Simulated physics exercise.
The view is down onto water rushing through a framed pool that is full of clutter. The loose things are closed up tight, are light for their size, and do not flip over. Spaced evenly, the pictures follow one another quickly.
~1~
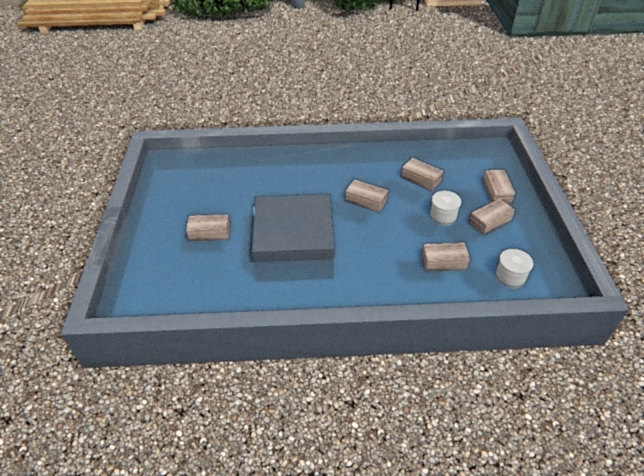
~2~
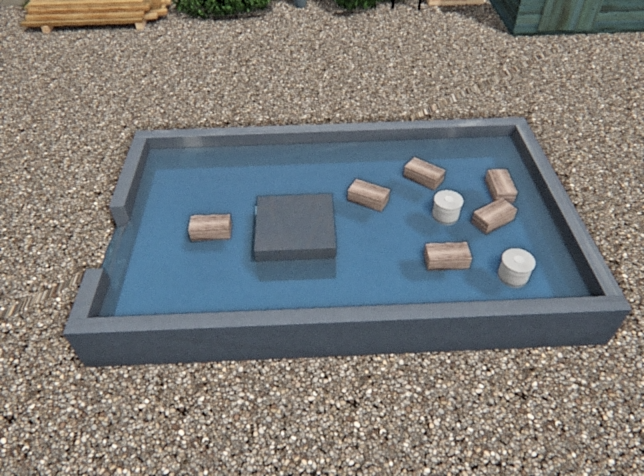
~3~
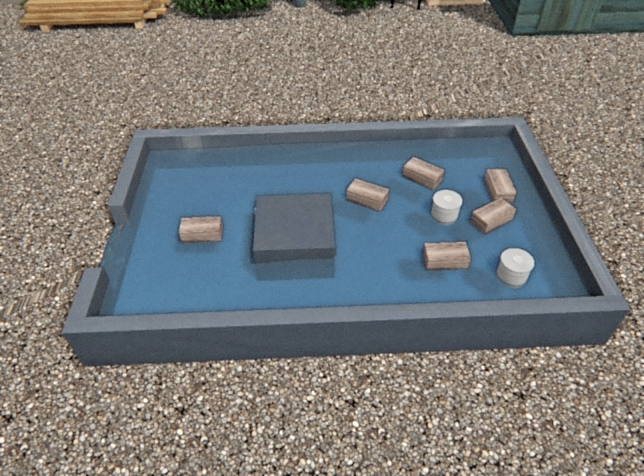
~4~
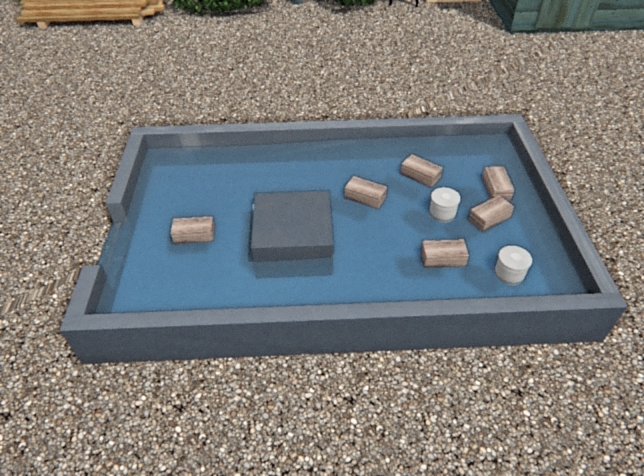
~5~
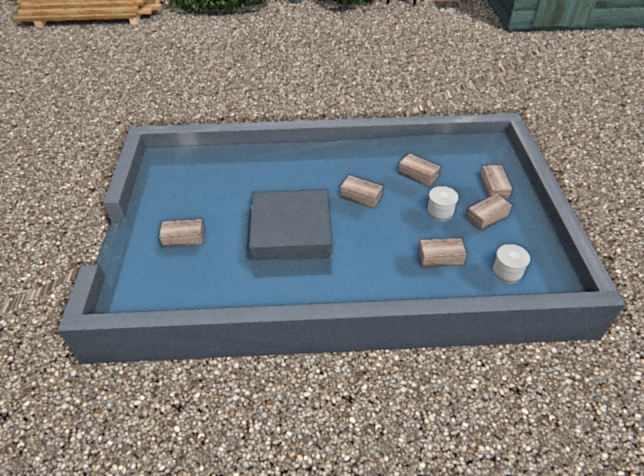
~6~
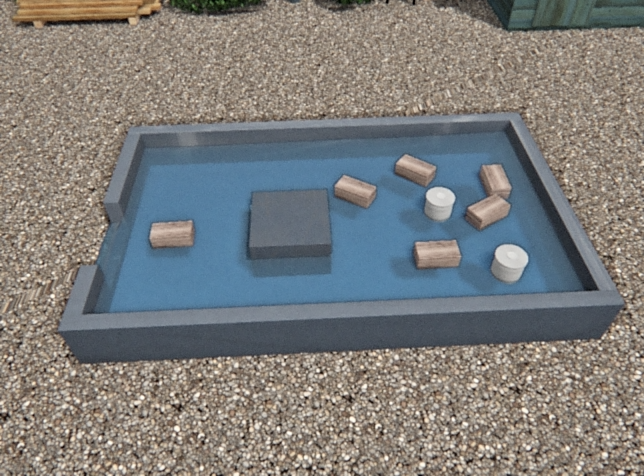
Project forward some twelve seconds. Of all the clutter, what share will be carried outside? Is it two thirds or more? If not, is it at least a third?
No to both, it is under a third.
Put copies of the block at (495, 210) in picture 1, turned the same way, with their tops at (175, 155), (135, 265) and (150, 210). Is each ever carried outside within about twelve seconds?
Copy one leaves the room, copy two leaves the room, copy three leaves the room.
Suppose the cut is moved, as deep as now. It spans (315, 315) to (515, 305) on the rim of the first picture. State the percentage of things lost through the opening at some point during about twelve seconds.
It works out at some 90 per cent of the things.
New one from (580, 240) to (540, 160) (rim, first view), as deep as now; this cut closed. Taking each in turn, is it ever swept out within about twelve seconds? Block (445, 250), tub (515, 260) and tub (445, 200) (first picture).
Item one leaves at some point, item two leaves at some point, item three leaves at some point.
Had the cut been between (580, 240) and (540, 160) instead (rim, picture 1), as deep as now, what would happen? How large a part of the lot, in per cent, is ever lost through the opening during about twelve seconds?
Estimate: Around 90 per cent.
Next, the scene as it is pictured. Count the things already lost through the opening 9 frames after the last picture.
The number I arrive at is 1.
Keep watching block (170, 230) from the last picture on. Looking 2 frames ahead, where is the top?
Approximately at pixel (146, 232).
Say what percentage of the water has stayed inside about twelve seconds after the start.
I make it 64 per cent.
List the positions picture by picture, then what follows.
In the first picture, a block at (207, 222), afloat; a block at (367, 191) floats; 0 of 8 have shifted.
In the second picture, a block at (209, 222), afloat; a block at (369, 190), afloat; 0 of 8 have shifted.
In the third picture, a block at (200, 224) floats, close to its start; a block at (368, 190) floats; 1 of 8 have shifted.
In the fourth picture, a block at (192, 225) floats, close to its start; a block at (366, 187) floats; 1 of 8 have shifted.
In the fifth picture, a block at (181, 228) floats, close to its start; a block at (362, 186) floats; 1 of 8 have shifted.
In the sixth picture, a block at (171, 230) floats, close to its start; a block at (355, 186) floats, close to its start; 2 of 8 have shifted.
A moment on, 0 of 8 are out; 8 afloat.
Next, 1 of 8 are out; 7 afloat.
Later, 1 of 8 are out; 7 afloat.
In the end, 1 of 8 are out; 7 afloat.
